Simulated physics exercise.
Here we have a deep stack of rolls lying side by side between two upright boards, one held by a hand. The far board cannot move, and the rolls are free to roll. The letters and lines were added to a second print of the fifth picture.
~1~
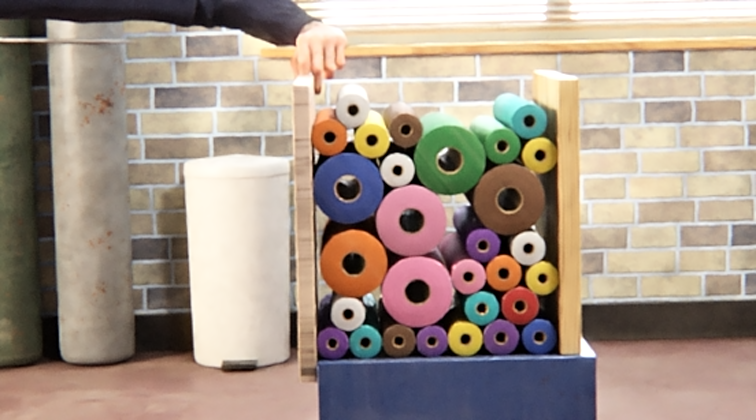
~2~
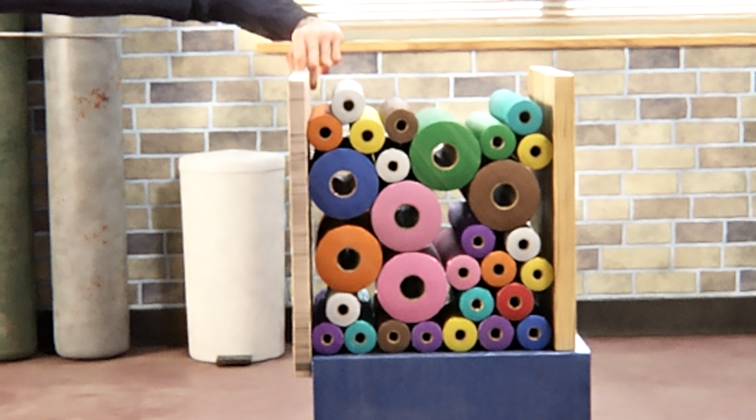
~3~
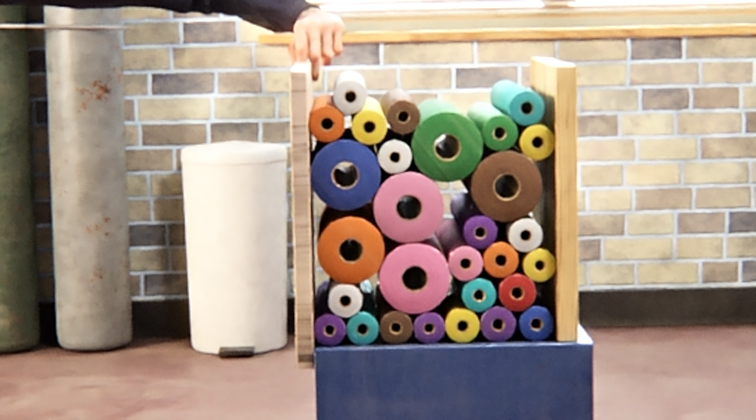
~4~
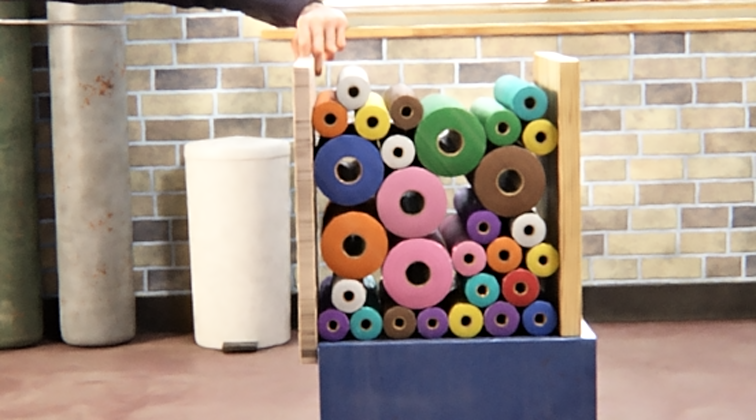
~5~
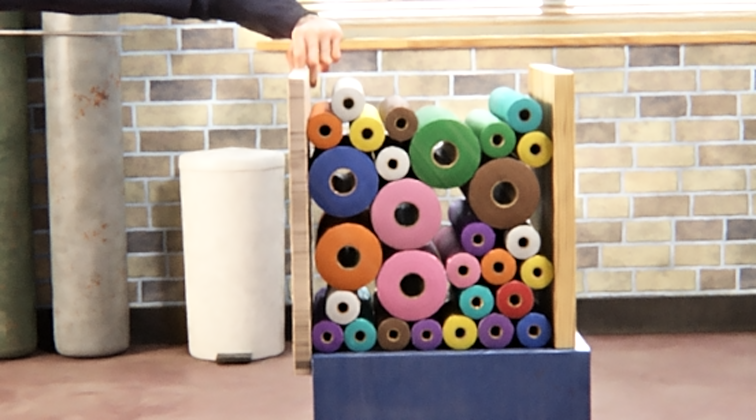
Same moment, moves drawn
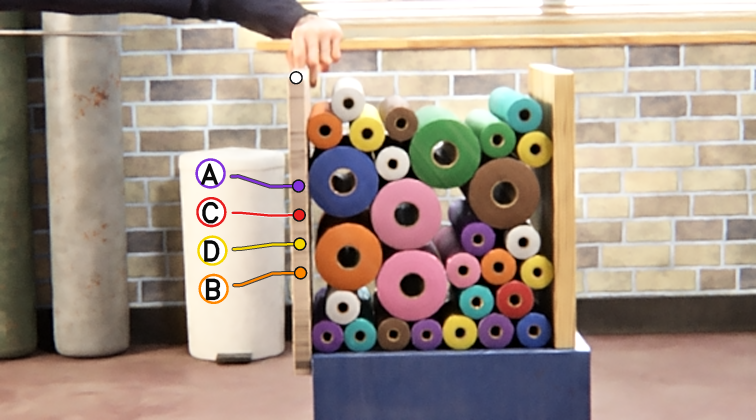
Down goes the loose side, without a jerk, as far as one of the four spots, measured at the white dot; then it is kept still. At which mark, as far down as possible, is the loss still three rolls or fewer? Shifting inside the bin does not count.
It can be let down to C.
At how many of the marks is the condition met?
The number is two.
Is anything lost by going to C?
Yes, at C.
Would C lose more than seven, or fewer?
Fewer than seven.
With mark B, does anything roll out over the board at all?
At B: Yes.
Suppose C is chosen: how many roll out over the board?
The count is two.
On the marked copy, A at (298, 186); B at (300, 273); C at (299, 215); D at (300, 244); the white dot at (296, 78).
With C. Early on, top of the board (307, 140).
Further on, top of the board (308, 212).
At the end, top of the board (308, 214), two out over the board.
As for the rest, A two out over the board; B more than three out over the board; D more than three out over the board.
